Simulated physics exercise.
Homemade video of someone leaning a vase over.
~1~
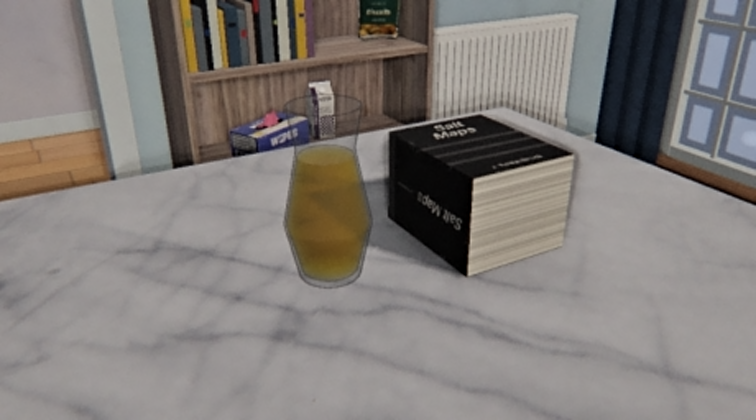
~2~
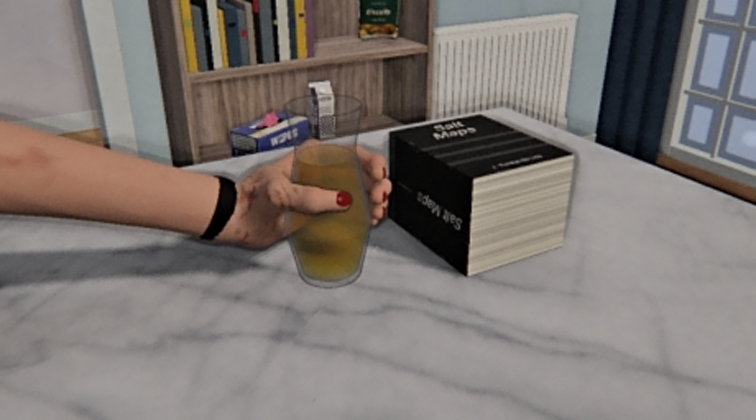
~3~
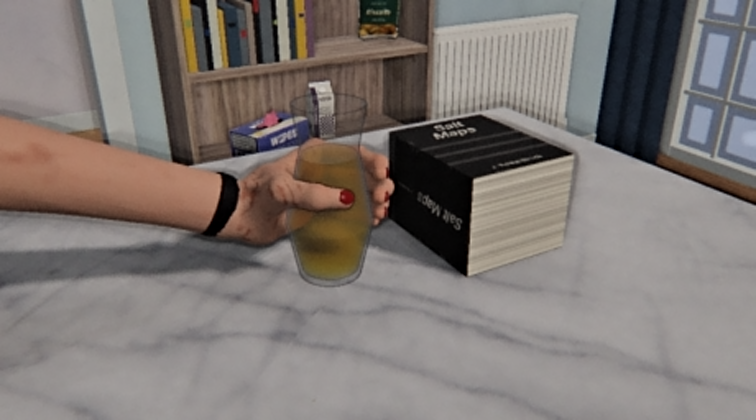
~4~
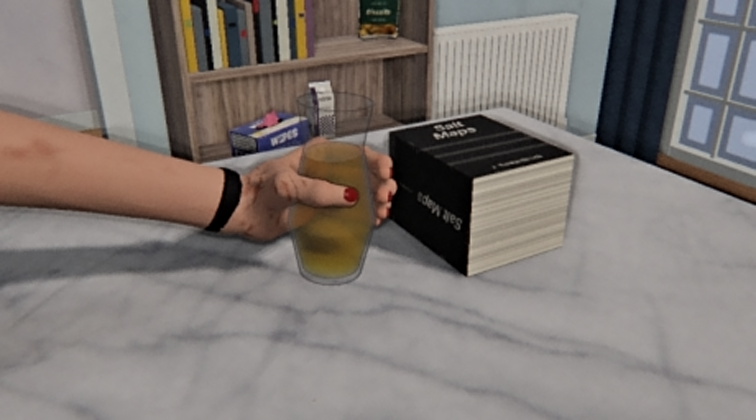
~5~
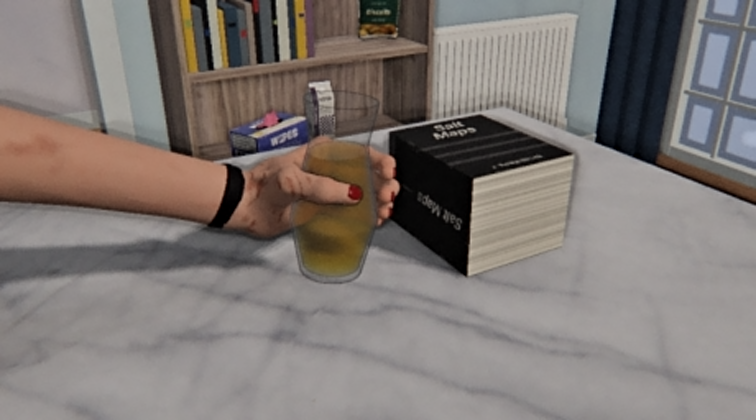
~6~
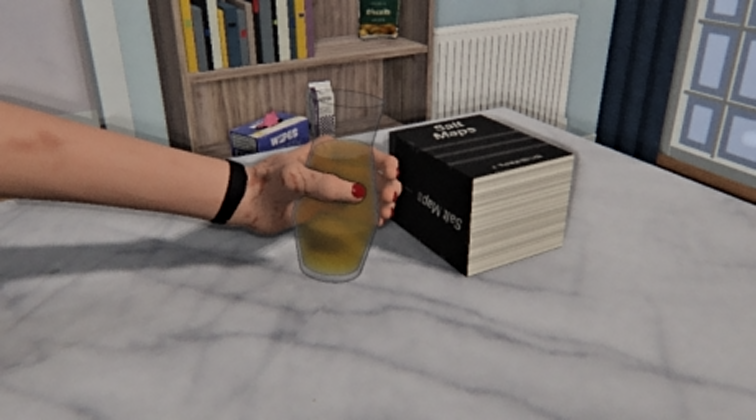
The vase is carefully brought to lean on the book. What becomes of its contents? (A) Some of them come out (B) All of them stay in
B.
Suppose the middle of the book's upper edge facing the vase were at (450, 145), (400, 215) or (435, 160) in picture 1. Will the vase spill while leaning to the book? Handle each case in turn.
No loss, no loss, no loss.
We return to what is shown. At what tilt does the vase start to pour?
Somewhere near 55 degrees from upright.
Soon after, the vase leans by about 20°; nothing has left it.
Later, the vase leans by about 35°; nothing has left it.
In the end, the vase leans by about 40°, against the book; nothing has left it.
